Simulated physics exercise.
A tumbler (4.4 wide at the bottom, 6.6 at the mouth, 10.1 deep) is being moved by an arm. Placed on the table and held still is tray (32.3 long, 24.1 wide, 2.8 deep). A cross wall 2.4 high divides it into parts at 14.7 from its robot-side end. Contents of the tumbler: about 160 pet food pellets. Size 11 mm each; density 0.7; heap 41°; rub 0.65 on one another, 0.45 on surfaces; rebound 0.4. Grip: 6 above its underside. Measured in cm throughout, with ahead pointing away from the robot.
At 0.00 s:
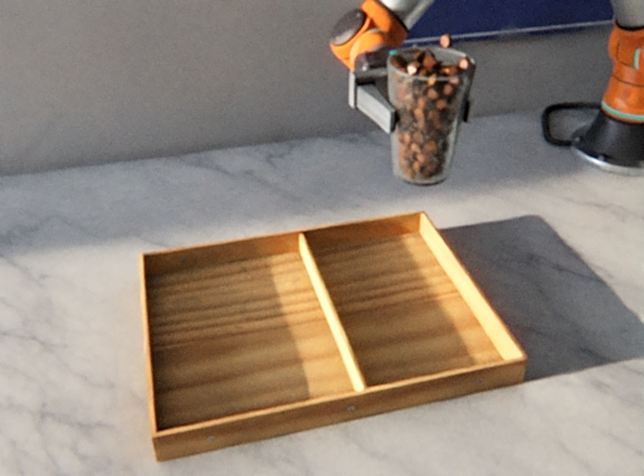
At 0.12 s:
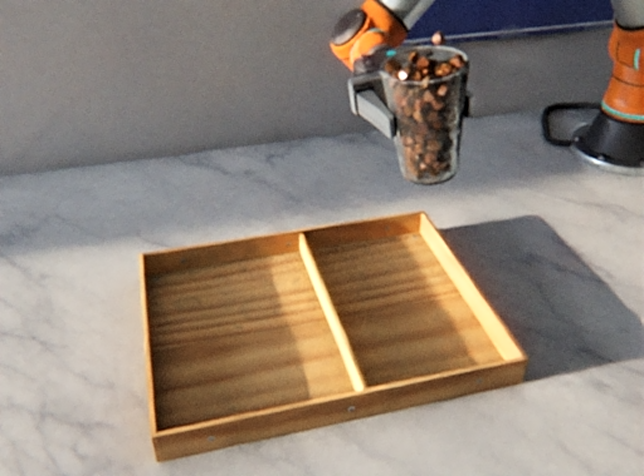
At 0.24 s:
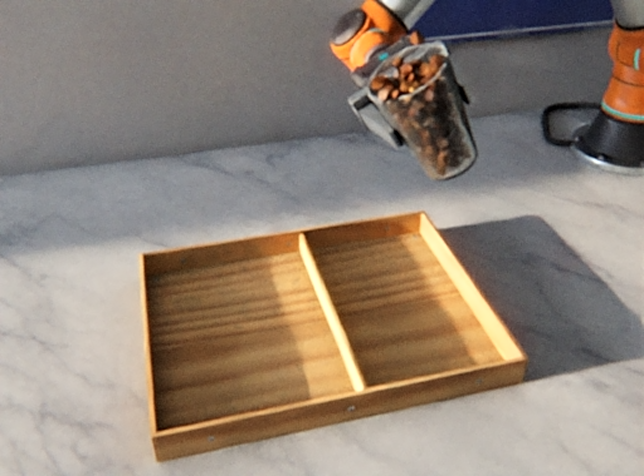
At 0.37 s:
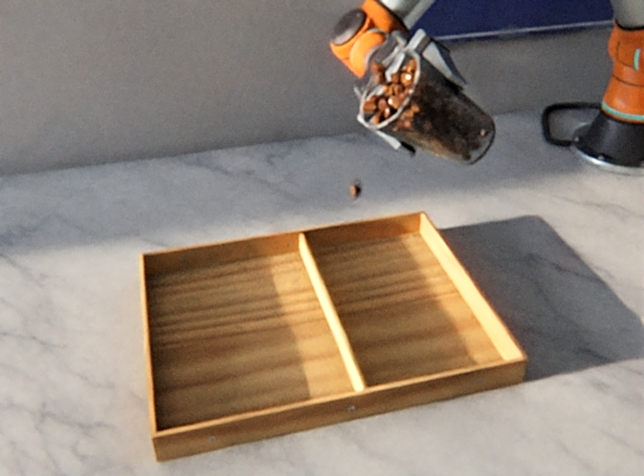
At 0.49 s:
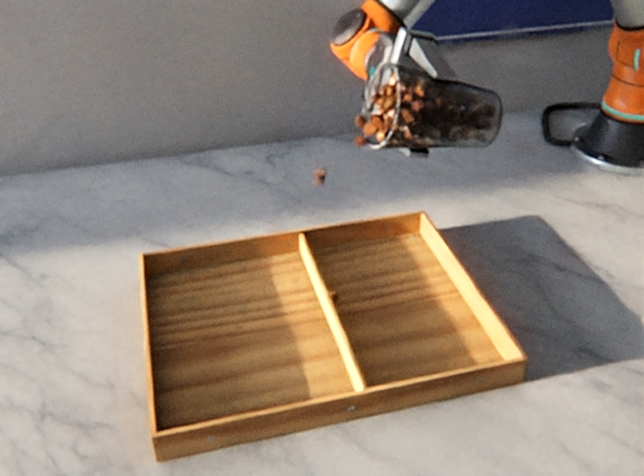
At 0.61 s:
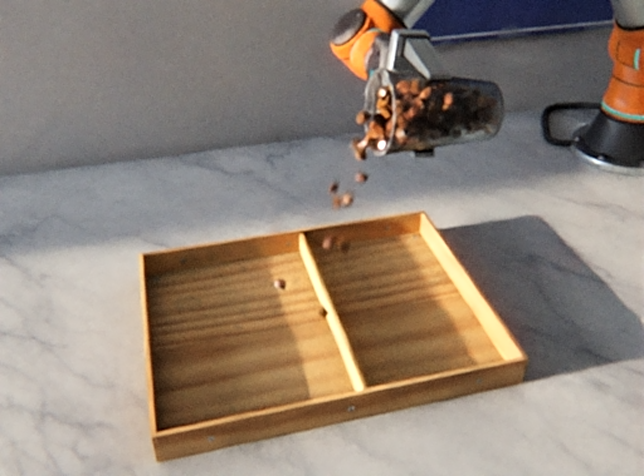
A robot arm tips a clear tumbler leftward, and a few brown pellets drop into a divided wooden tray.
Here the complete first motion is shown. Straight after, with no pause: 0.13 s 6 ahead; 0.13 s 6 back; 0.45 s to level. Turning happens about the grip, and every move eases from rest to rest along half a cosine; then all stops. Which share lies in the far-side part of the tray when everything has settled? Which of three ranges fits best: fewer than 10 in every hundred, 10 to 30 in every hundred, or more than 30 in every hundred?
More than 30 in every hundred.
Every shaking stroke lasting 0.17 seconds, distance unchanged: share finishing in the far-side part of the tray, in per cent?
45 %.
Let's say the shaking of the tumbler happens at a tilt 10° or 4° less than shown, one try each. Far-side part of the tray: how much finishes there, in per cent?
Estimates: 45 % then 65 %.
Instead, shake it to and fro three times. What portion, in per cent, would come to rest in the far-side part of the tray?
Roughly 85 percent.
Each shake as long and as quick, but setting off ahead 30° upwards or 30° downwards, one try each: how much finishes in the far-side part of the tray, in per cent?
Result: Approx. 90 % and 35 %, one try each.
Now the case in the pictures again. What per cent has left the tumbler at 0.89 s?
85 %.
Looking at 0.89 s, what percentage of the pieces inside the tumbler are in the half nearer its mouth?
I'd say close to 90 per cent.
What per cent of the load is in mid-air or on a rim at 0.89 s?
I'd put it near 70 per cent.
After 0.89 s, tilted 83° forward, highest piece 21 above the table; 27 in the tumbler, 17 in the far-side part, 4 in the robot-side part, 114 in flight or on a rim.
After 1.18 s, tilted 19° forward, highest piece 24 above the table; 123 in the far-side part, 22 in the tumbler, 17 in the robot-side part.
After 1.52 s, level, highest piece 20 above the table; 123 in the far-side part, 22 in the tumbler, 17 in the robot-side part.
After 2.57 s, level, highest piece 20 above the table; 123 in the far-side part, 22 in the tumbler, 17 in the robot-side part.
In the end, 123 in the far-side part, 22 in the tumbler, 17 in the robot-side part. That is 76 % in the far-side part of the tray.
